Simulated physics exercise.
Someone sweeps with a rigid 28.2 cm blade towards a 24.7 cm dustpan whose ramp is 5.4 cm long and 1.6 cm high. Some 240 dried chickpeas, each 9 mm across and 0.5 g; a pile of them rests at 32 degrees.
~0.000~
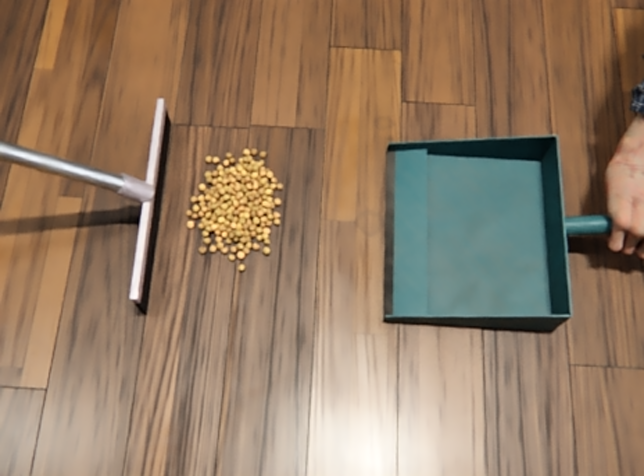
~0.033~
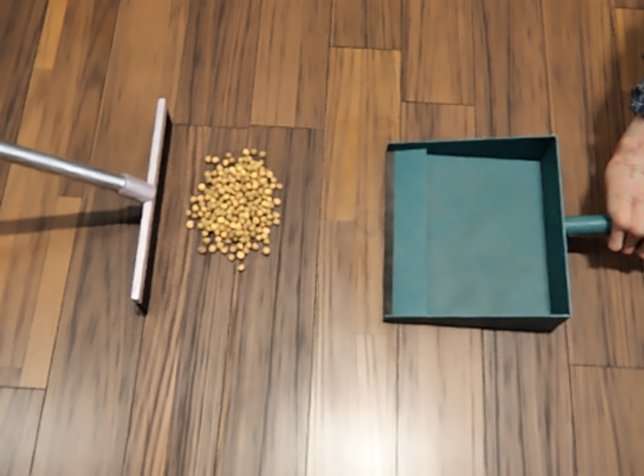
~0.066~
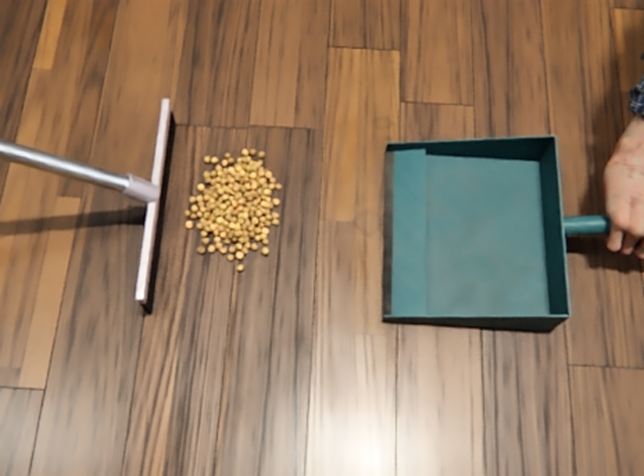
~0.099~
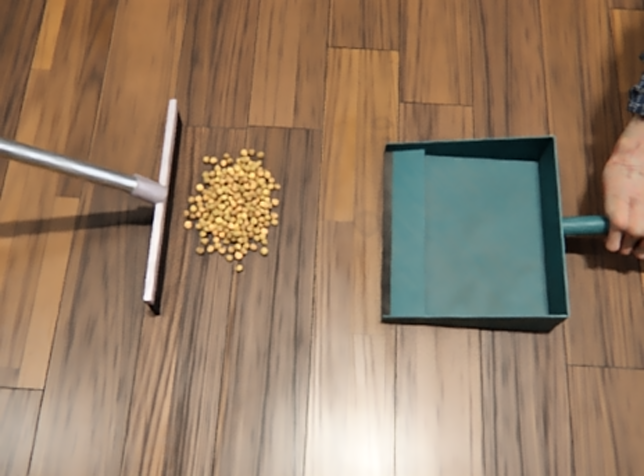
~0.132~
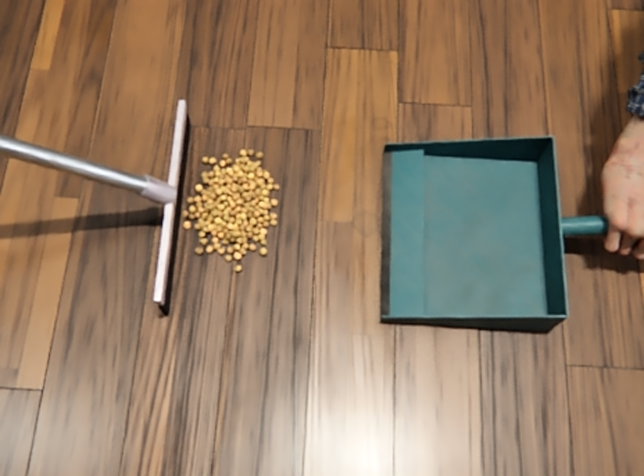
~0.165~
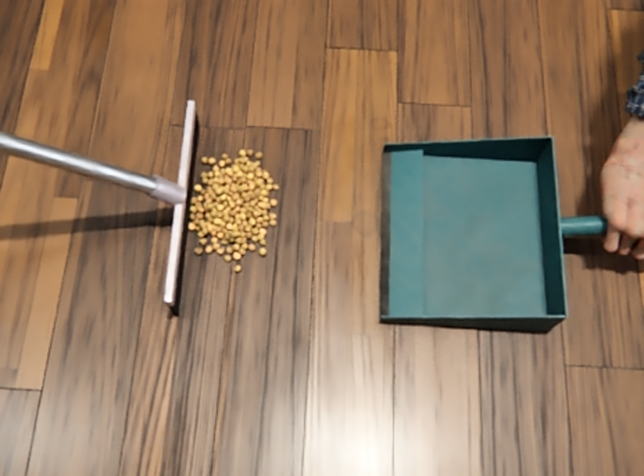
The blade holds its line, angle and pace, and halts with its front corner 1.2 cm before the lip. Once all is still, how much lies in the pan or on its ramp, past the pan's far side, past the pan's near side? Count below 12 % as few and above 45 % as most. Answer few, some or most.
Pan most, far side few, near side few.
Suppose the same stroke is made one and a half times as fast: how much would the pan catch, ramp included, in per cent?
In that case some 70 per cent.
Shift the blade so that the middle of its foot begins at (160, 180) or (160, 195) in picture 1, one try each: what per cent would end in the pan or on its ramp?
About 60 and 65 per cent.
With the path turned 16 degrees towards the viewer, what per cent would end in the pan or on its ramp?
In that case some 55 per cent.
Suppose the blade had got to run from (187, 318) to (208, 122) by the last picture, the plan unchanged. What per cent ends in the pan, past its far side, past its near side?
Pan 60, far 10, near 0.
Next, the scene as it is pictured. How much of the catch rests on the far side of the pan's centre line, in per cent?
Some 60 per cent.
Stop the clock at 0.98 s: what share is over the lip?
Near 65 per cent so far.
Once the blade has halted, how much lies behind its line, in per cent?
Some 0 per cent.
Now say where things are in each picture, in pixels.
Blade from (136, 299) to (162, 106), moved 0.0 cm, 0 of the pieces shifted so far; middle of the pieces at (239, 204); pan at (481, 238), in the first picture.
Blade from (137, 299) to (163, 106), moved 0.2 cm, 0 of the pieces shifted so far; middle of the pieces at (239, 204), in the second picture.
Blade from (142, 299) to (167, 106), moved 0.9 cm, 0 of the pieces shifted so far; middle of the pieces at (238, 204), in the third picture.
Blade from (149, 300) to (174, 107), moved 2.0 cm, 0 of the pieces shifted so far; middle of the pieces at (237, 204), in the fourth picture.
Blade from (159, 301) to (183, 107), moved 3.3 cm, 0 of the pieces shifted so far; middle of the pieces at (236, 205), in the fifth picture.
Blade from (170, 301) to (192, 108), moved 4.7 cm, 9 of the pieces shifted so far; middle of the pieces at (235, 205); pan at (477, 239). Its pace works out near 0.40 m/s, in the sixth picture.
After 0.47 s, middle of the blade 14 cm from the lip; 0 % over the lip, far side 5 %, near side 0 %.
After 0.67 s, middle of the blade 6 cm from the lip; 5 % over the lip, far side 5 %, near side 0 %.
After 0.98 s, middle of the blade 1 cm from the lip; 65 % over the lip, far side 5 %, near side 0 %.
By 1.3 s all is still; pan 65 %, far side 5 %, near side 0 %, in front of the lip or behind the blade 30 %.
